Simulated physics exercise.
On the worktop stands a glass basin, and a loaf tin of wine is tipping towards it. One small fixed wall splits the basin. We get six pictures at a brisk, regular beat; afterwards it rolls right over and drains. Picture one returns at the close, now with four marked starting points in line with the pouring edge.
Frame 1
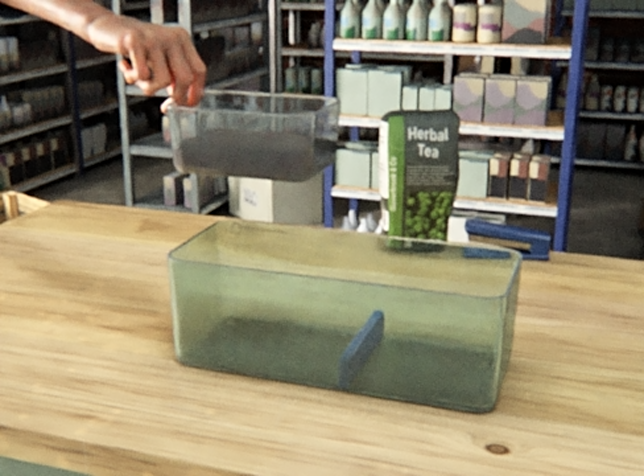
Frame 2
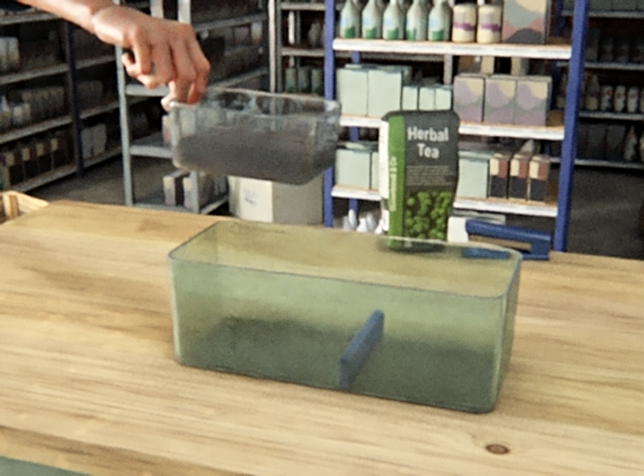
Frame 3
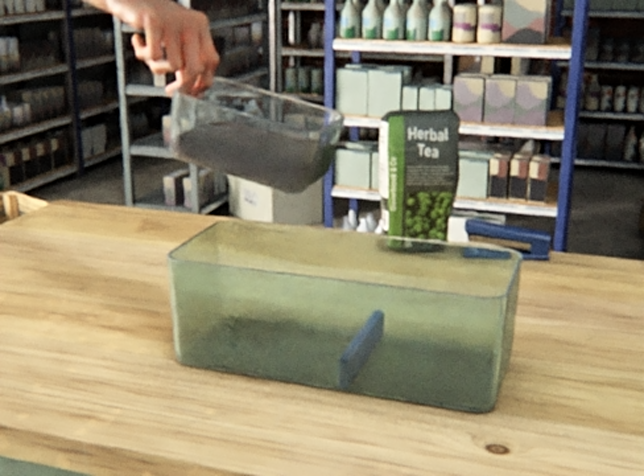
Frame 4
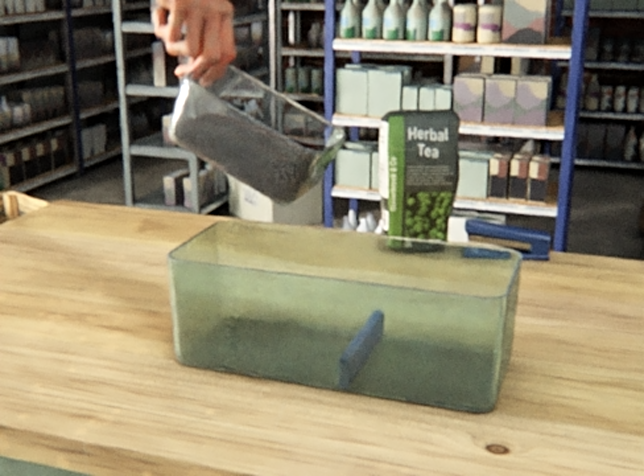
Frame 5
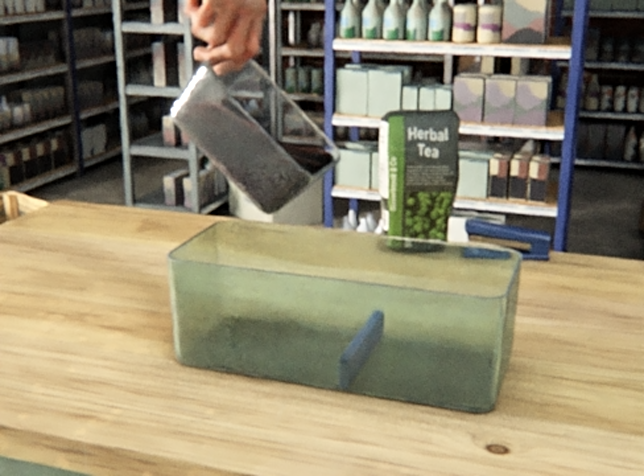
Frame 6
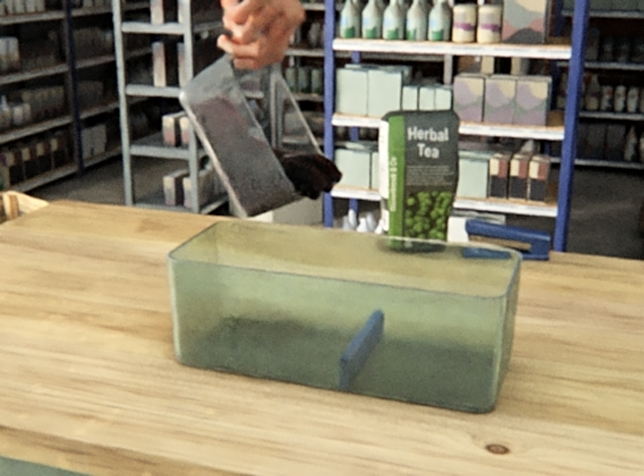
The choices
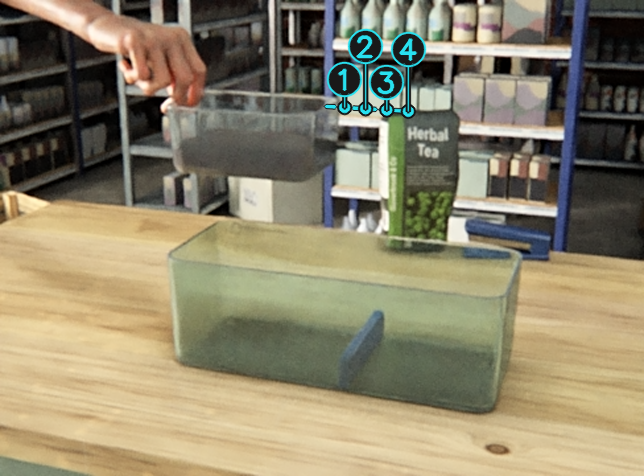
The video shows a hand tilting a clear container of dark contents steadily down to the right above a glass basin with a blue divider on a wooden worktop, until some of the dark contents comes over the lip.
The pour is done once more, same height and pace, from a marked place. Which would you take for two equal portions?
Take 1.
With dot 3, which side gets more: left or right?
The right side.
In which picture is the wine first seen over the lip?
In picture 6.
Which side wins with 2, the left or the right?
The right one.
On the marked copy, 1 at (344, 107); 2 at (365, 108); 3 at (386, 110); 4 at (408, 111).
For dot 1, about 46 % ends left of the wall and 52 % right of it.
For dot 2, about 23 % ends left of the wall and 77 % right of it.
For dot 3, about 13 % ends left of the wall and 84 % right of it.
For dot 4, about 13 % ends left of the wall and 85 % right of it.
